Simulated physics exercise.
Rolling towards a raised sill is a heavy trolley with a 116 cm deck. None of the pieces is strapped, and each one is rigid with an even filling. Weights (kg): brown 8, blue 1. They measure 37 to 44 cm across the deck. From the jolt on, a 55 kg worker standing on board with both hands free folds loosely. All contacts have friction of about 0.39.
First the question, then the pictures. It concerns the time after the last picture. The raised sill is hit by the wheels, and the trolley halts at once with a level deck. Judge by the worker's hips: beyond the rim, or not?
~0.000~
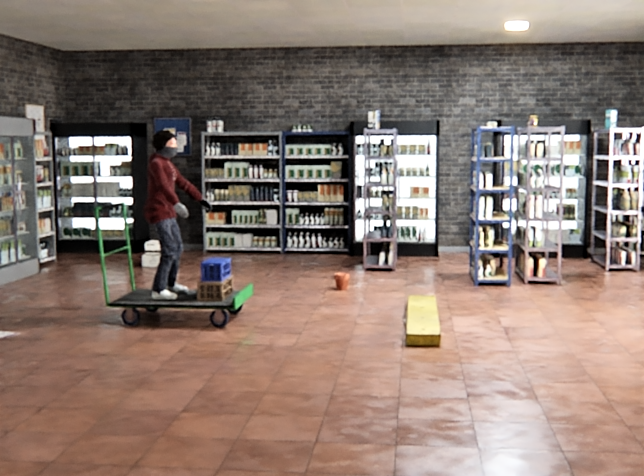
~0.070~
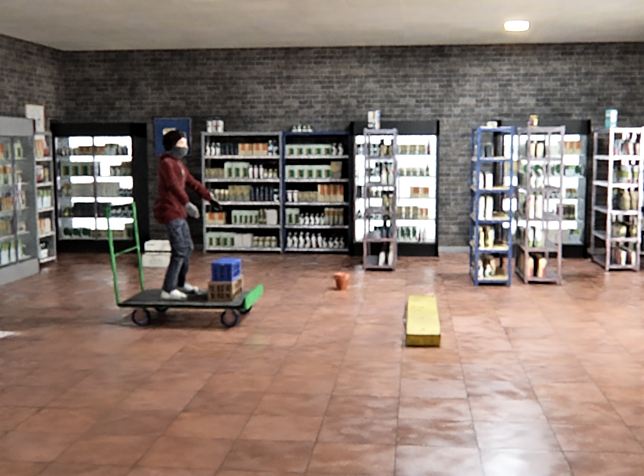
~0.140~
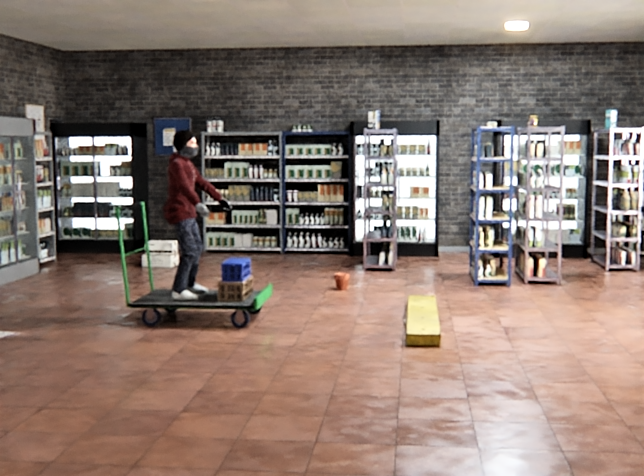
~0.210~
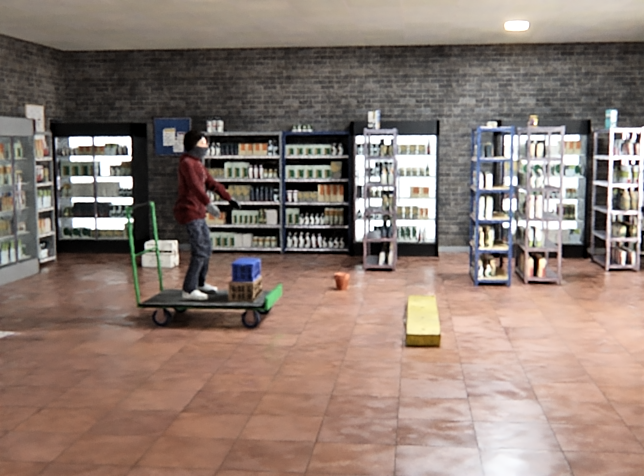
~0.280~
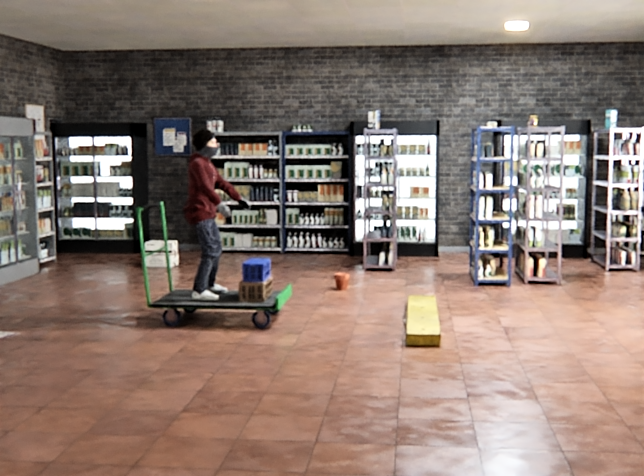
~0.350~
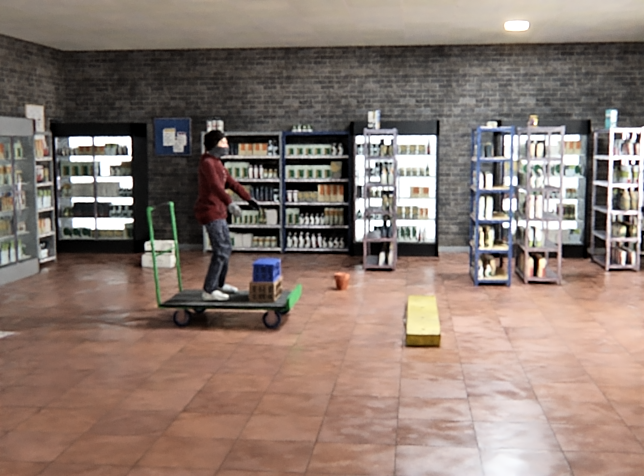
It does not quit the deck.
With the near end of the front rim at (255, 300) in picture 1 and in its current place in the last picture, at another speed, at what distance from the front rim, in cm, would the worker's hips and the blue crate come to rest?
Both stay short of the rim: The hips by 60 cm and blue by 10 cm.
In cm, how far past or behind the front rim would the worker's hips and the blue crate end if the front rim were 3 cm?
With that rim, the hips stay 60 cm behind and blue finishes 60 cm past.
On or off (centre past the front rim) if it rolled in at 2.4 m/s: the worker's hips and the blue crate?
In that case hips off, blue off.
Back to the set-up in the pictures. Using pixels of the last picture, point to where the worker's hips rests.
(355, 267).
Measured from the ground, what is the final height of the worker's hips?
They end up some 55 cm off the ground.
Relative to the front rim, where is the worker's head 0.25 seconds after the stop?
Position: Approx. 40 cm behind the front rim.
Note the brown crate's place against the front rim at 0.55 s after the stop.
Some 15 cm behind it.
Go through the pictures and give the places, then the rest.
Hips (161, 212), brown crate (215, 288), rim corner (234, 305); 162 cm still to roll, in the first frame.
Hips (171, 212), brown crate (226, 288), rim corner (245, 306); 152 cm still to roll, in the second frame.
Hips (181, 212), brown crate (236, 288), rim corner (256, 306); 142 cm still to roll, in the third frame.
Hips (191, 212), brown crate (246, 288), rim corner (266, 306); 133 cm still to roll, in the fourth frame.
Hips (201, 212), brown crate (256, 288), rim corner (277, 306); 123 cm still to roll, in the fifth frame.
Hips (211, 212), brown crate (266, 288), rim corner (288, 306); 113 cm still to roll. Speed about 1.4 m/s, in the sixth frame.
After 1.16 s the deck stops.
After 1.41 s the worker's hips are 46 cm behind the rim, near (367, 241) in the last picture's view.
After 1.71 s the worker's hips are 58 cm behind the rim, near (354, 253) in the last picture's view.
After 2.16 s the worker's hips are 60 cm behind the rim, near (352, 266) in the last picture's view.
When all is still (4.3 s), past the rim, blue crate; behind it, brown crate and the worker's hips.
